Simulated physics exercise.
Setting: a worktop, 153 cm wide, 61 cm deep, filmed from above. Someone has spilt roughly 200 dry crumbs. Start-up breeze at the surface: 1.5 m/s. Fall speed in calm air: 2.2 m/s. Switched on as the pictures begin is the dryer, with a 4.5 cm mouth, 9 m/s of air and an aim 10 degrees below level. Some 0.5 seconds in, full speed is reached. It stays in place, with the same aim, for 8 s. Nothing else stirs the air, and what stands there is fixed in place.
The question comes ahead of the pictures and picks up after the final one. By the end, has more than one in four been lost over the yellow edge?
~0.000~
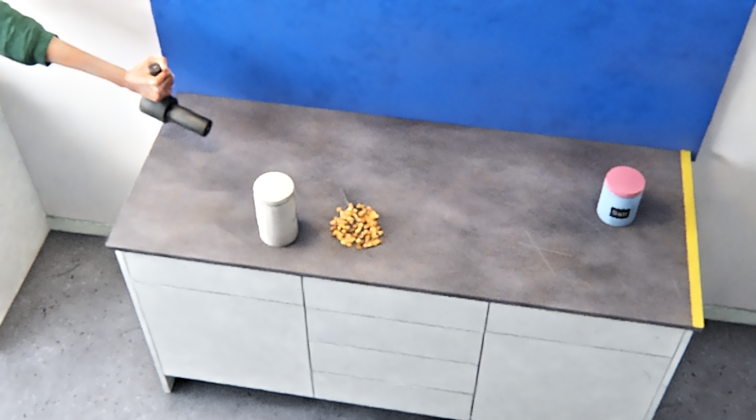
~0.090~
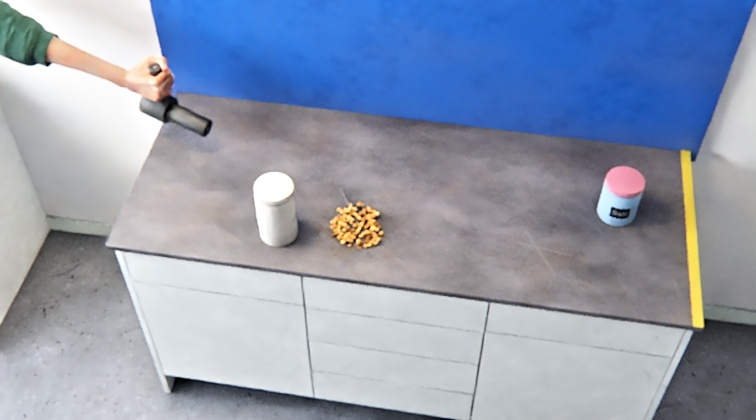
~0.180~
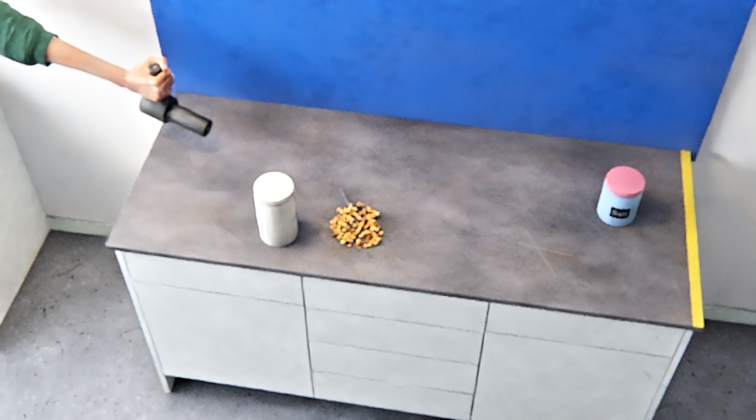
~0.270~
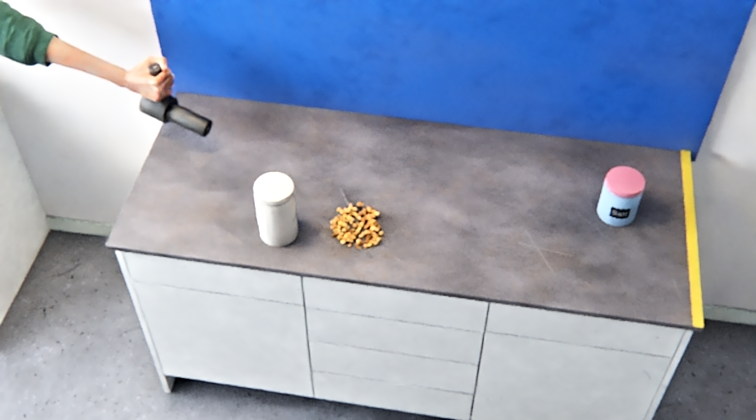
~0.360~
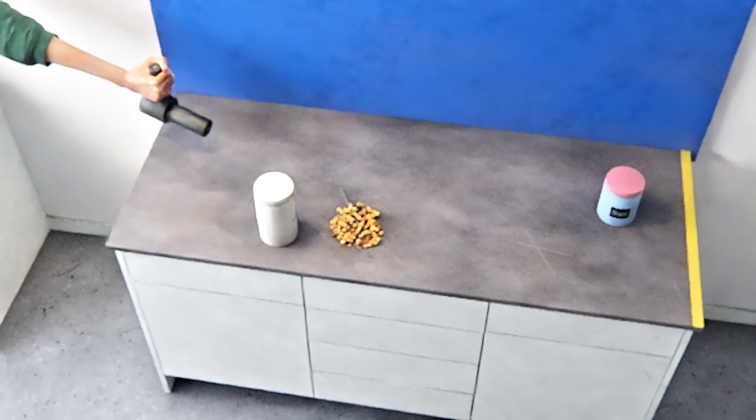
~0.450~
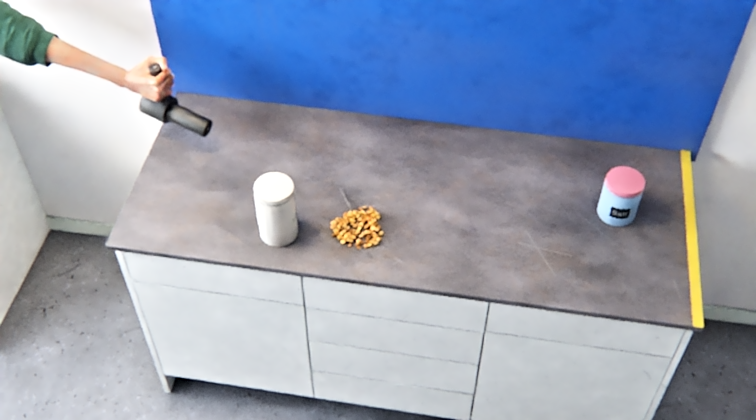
No.
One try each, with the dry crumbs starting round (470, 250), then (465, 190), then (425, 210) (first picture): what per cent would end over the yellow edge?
It goes 30 %, then 40 %, then 80 %.
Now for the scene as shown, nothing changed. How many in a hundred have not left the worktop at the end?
I'd say close to 0 percent.
After 1.6 s the count stands so, 2 % are over the yellow edge.
After 2.6 s the count stands so, 2 % are over the yellow edge.
After 4.4 s the count stands so, 2 % are over the yellow edge.
After 8.0 s, at the end, 2 % are over the yellow edge.
